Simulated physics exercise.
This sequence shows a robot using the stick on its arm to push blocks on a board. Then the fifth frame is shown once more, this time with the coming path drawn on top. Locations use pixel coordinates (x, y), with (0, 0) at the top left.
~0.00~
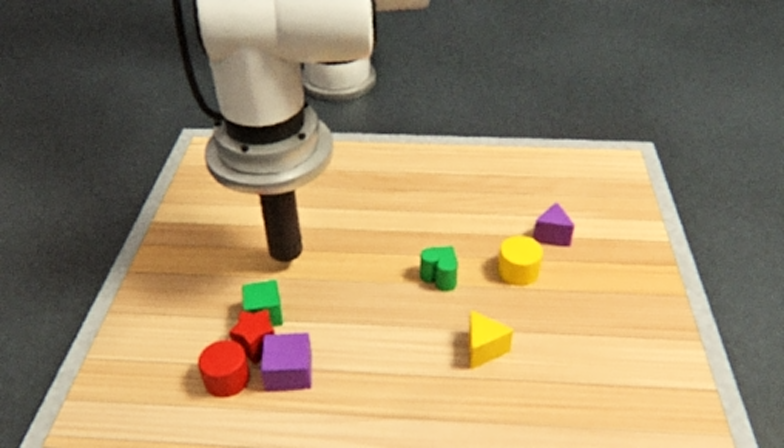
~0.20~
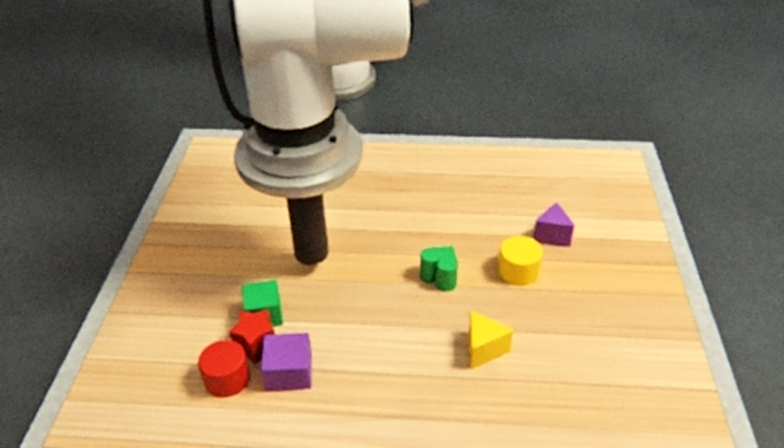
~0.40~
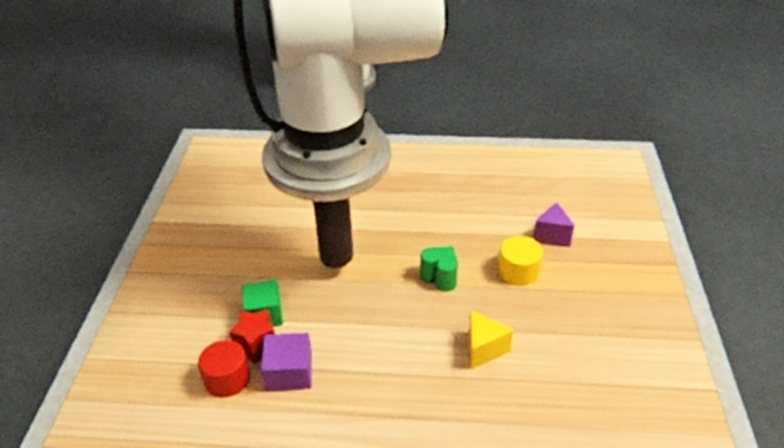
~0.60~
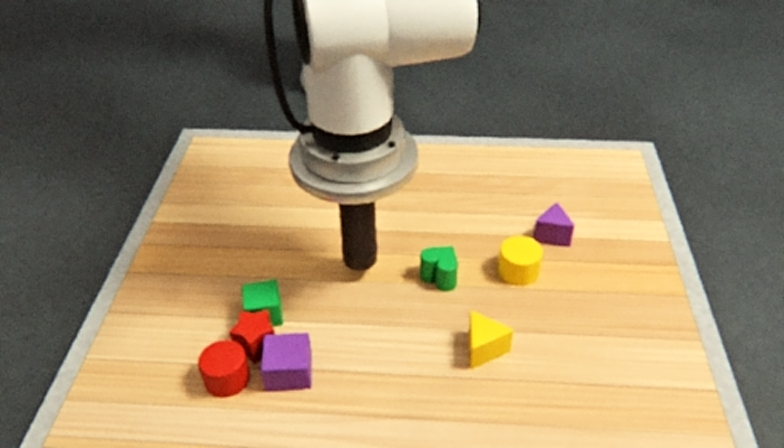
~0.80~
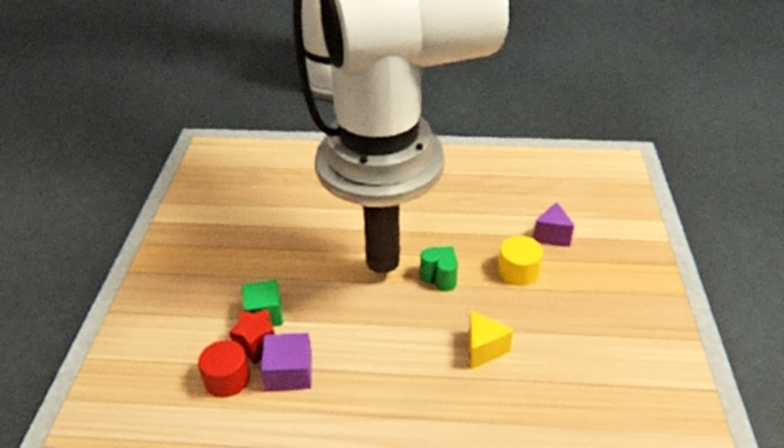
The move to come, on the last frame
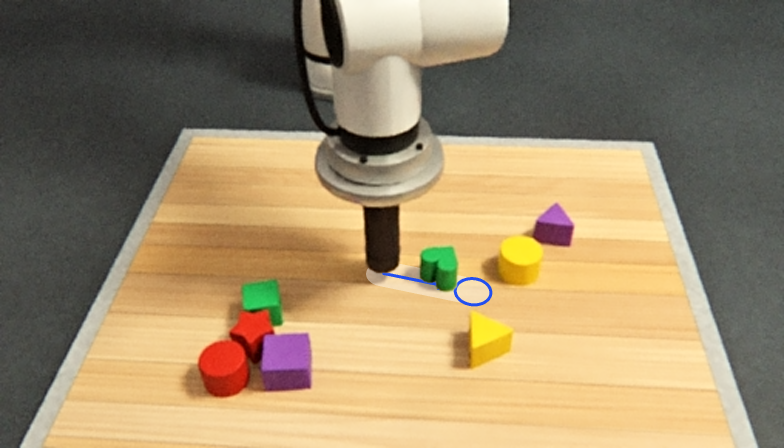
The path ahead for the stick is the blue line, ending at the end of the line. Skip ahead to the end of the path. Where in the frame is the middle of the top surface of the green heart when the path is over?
I'd place it at (513, 262), taking the centre of its top.
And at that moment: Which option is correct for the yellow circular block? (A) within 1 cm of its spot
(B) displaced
My answer is option B.
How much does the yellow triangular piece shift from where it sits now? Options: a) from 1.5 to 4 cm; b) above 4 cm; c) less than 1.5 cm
Answer: C.
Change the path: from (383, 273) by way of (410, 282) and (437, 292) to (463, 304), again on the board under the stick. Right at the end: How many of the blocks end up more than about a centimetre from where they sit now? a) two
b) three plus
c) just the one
My pick is c.
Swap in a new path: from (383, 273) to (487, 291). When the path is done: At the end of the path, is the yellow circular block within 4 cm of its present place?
Short answer: Yes.
Path on the board, straight from (383, 273) to (473, 291).
The first path, step by step. Halfway along, stick at (428, 271); green heart at (467, 259).
At the end, stick at (474, 280); green heart at (513, 262), turned 30° anticlockwise; yellow triangular piece in place; yellow circular block at (538, 246).
